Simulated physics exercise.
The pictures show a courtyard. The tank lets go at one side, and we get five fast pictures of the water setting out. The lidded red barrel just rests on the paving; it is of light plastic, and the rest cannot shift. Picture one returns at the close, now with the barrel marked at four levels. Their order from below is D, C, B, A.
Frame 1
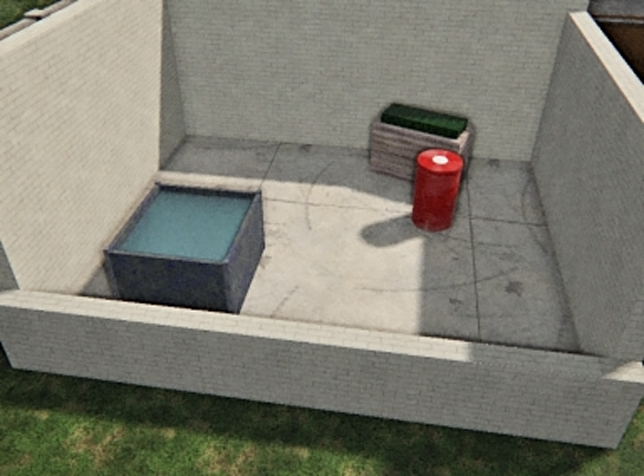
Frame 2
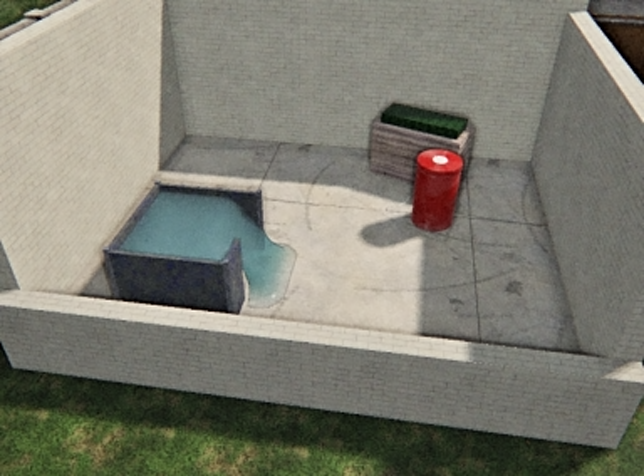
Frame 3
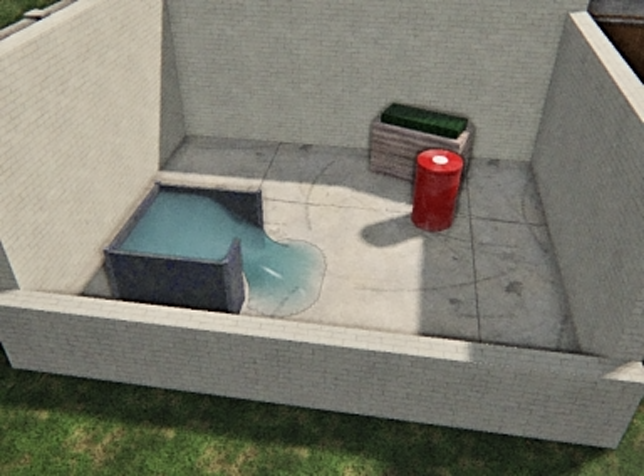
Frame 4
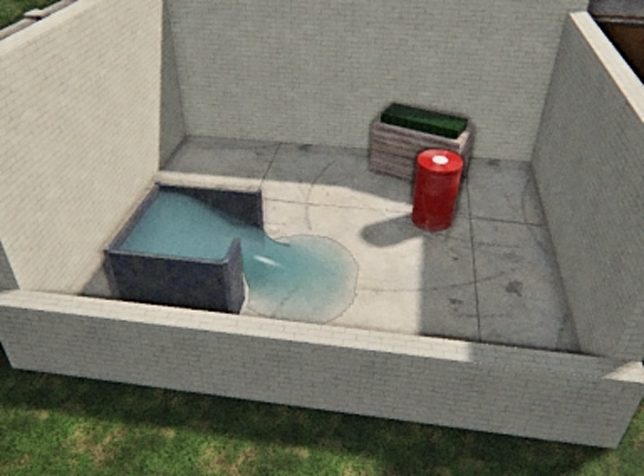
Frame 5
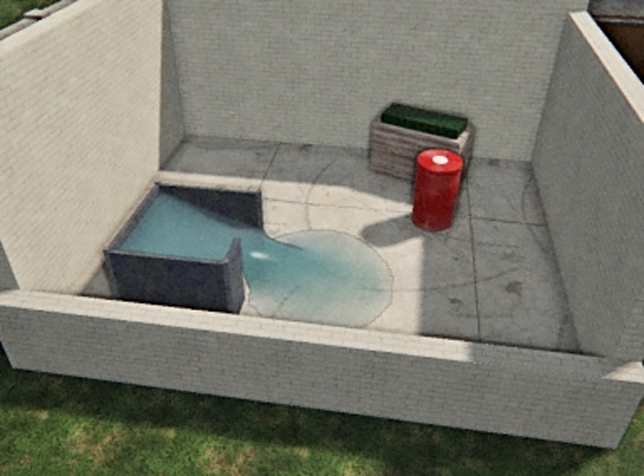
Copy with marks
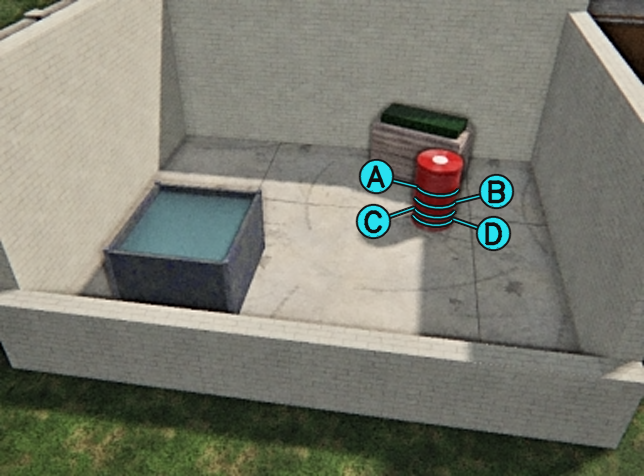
Water pours from the right side of a dark tank and spreads across the courtyard floor.
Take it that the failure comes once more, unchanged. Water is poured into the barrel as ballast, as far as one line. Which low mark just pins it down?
Choose C.
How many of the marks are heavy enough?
Three of them.
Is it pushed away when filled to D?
Yes, that goes wrong.
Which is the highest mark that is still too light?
That is mark D.
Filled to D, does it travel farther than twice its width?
No, it does not.
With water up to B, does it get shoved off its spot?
No, that is safe.
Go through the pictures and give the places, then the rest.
The first frame shows lid of the red barrel at (440, 160); tank full, its middle at (189, 226).
In the second frame, 2 % of the ground wet, in view closest to the barrel at (285, 249).
In the third frame, 4 % of the ground wet, in view closest to the barrel at (312, 250).
In the fourth frame, 6 % of the ground wet, in view closest to the barrel at (348, 258).
The fifth frame shows lid of the red barrel at (440, 160); 10 % of the ground wet, in view closest to the barrel at (365, 250).
On the marked copy, A at (437, 195); B at (435, 207); C at (434, 217); D at (433, 225); from the bottom up D, C, B, A.
Choosing A, it does not move.
Choosing B, it does not move.
Choosing C, it does not move.
Choosing D, it is pushed about its own width away.
